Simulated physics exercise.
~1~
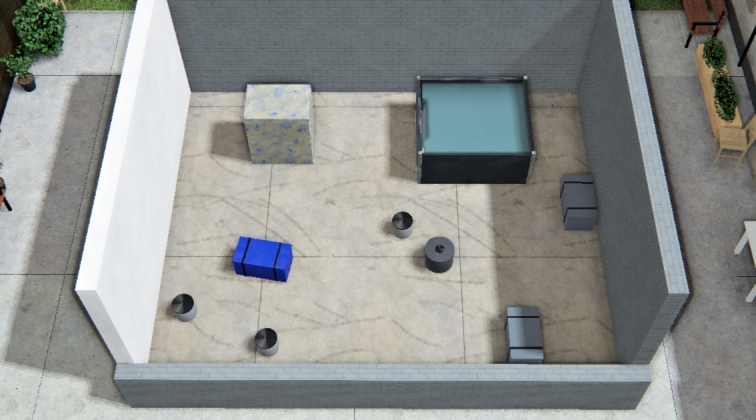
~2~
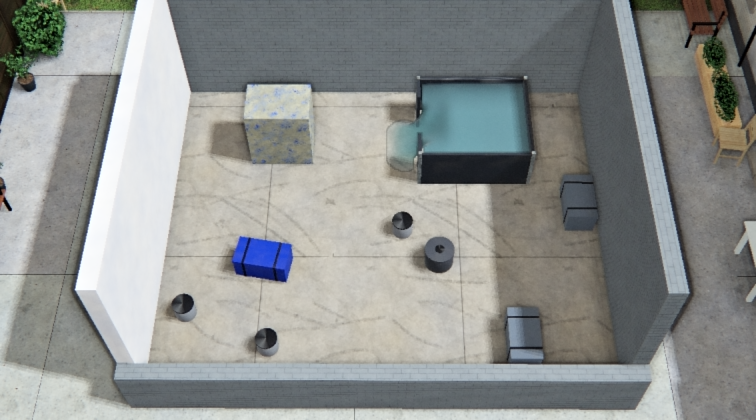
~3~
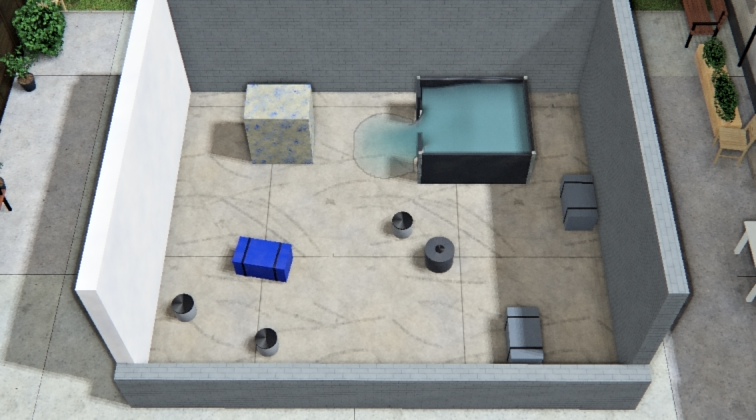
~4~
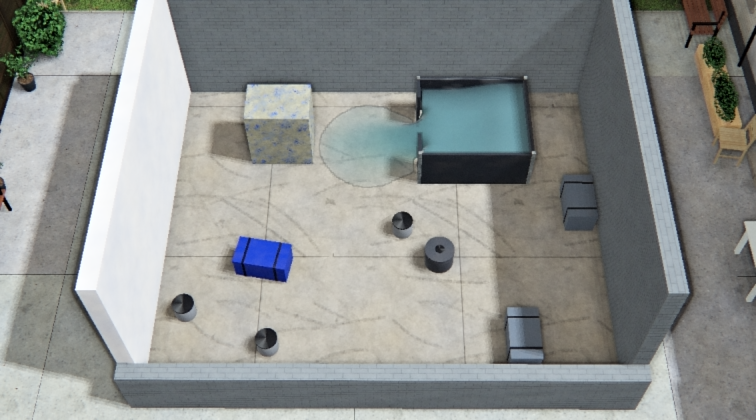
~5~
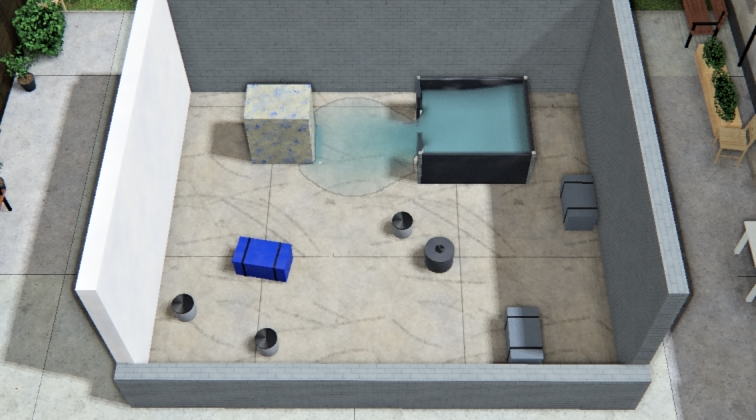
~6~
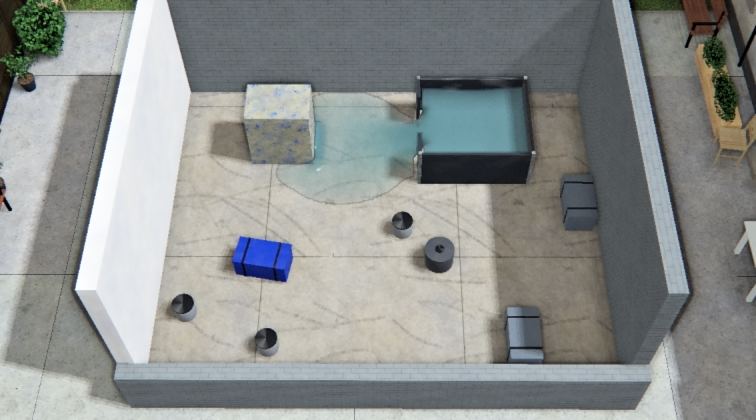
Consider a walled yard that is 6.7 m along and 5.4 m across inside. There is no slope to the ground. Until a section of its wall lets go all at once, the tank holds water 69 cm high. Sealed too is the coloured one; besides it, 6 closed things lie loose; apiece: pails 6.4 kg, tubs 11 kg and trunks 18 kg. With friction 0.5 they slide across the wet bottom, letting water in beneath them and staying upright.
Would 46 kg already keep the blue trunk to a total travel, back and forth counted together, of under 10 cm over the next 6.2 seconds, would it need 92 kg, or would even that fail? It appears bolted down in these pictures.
Only 92 kg does it.
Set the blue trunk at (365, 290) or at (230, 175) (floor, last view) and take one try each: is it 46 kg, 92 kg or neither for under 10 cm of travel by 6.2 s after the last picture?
Taking the two tries in order, even the light one works and even the light one works.
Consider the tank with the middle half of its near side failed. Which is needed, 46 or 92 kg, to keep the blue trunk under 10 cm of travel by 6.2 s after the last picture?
That way round, the lesser mass holds.
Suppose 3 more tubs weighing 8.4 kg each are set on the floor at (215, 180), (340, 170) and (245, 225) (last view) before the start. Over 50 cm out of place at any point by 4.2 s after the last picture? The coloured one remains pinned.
Going through them in that order, the answers are too far, too far and too far.
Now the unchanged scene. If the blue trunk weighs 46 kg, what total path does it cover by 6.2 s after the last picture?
Path length near 60 cm.
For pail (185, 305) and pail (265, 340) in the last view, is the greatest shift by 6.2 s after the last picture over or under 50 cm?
The first is over the limit, the second over the limit.
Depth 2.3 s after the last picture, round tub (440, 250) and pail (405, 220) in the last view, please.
Some 0 cm at the first, some 0 cm at the second.
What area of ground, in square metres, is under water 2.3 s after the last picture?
Wet: Near 18 m2.
Then, 0.6 s after the last picture the blue trunk would be 0 cm from its start with 46 kg and 0 cm from its start with 92 kg; 0 cm of water round it then.
Then, 2.3 s after the last picture the blue trunk would be 55 cm from its start with 46 kg and 0 cm from its start with 92 kg; 6 cm of water round it then.
Then, 4.2 s after the last picture the blue trunk would be 67 cm from its start with 46 kg and 0 cm from its start with 92 kg; 6 cm of water round it then.
Then, 6.2 s after the last picture the blue trunk would be 67 cm from its start with 46 kg and 0 cm from its start with 92 kg; 7 cm of water round it then.
